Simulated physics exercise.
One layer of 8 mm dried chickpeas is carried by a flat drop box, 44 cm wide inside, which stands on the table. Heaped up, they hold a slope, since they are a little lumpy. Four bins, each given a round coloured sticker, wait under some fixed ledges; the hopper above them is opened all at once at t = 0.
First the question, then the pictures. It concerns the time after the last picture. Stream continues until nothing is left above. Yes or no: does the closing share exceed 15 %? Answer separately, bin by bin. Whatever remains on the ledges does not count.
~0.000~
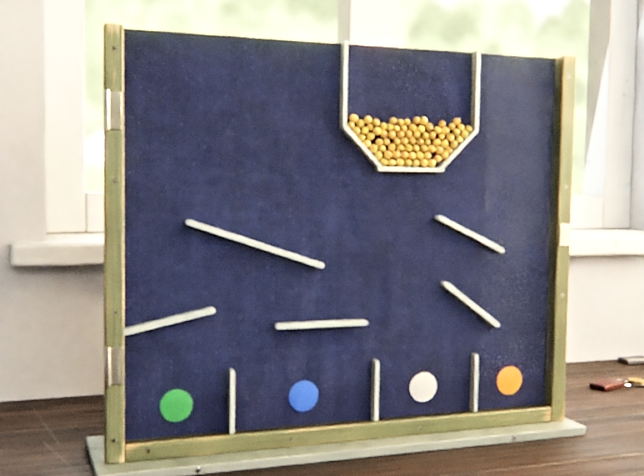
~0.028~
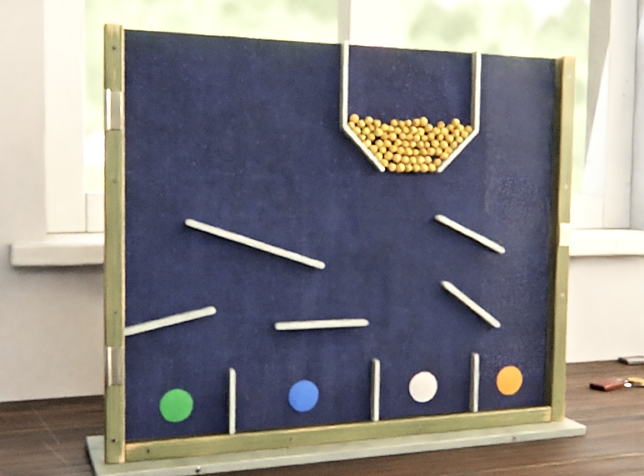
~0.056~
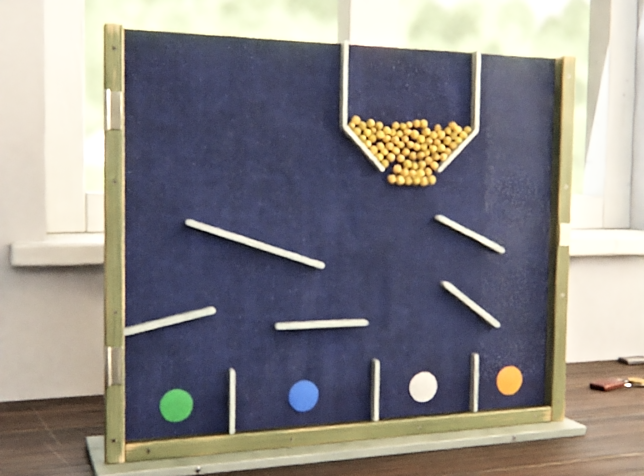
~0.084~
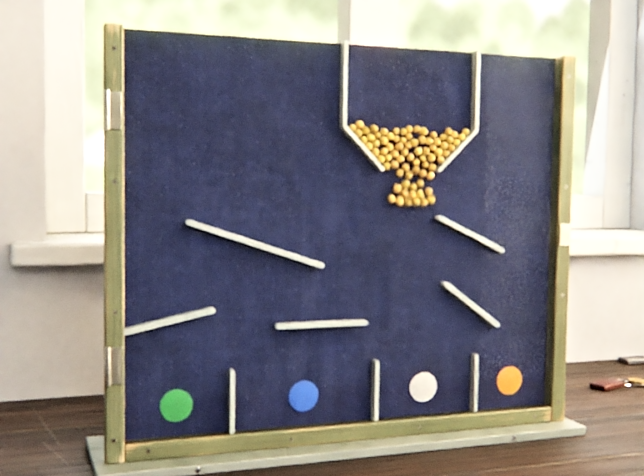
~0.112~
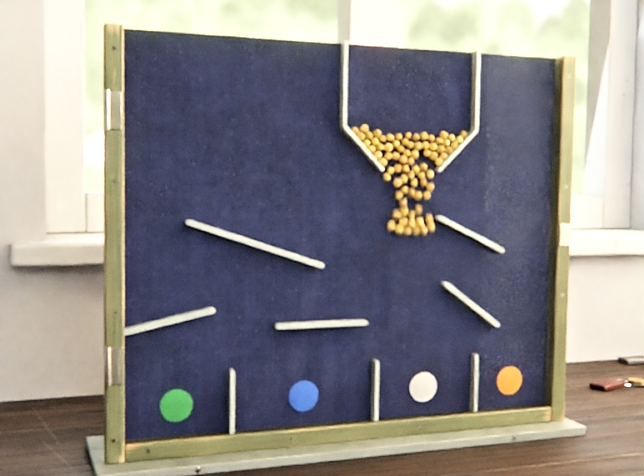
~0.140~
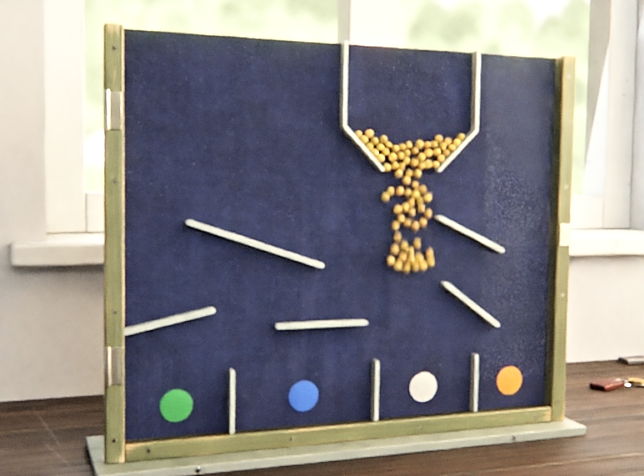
Green: No. Orange: No. White: Yes. Blue: No.
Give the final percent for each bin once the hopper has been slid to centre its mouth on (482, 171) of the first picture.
Final per cent - green bin: 0, orange bin: 100, white bin: 0, blue bin: 0.
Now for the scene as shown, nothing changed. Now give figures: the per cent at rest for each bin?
So, in percent: Green bin gets 0, orange bin gets 0, white bin gets 100, and blue bin gets 0.
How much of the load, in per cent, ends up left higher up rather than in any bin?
0 per cent.
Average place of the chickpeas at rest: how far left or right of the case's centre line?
The average place ends up near 7 cm to the right of the middle.
After 0.24 s 90 % have left the hopper; down in the bins, white 35 %.
After 0.34 s 100 % have left the hopper; down in the bins, white 75 %.
After 0.55 s 100 % have left the hopper; down in the bins, white 100 %.
In the end, by 1.5 s, green 0 %, orange 0 %, white 100 %, blue 0 %.
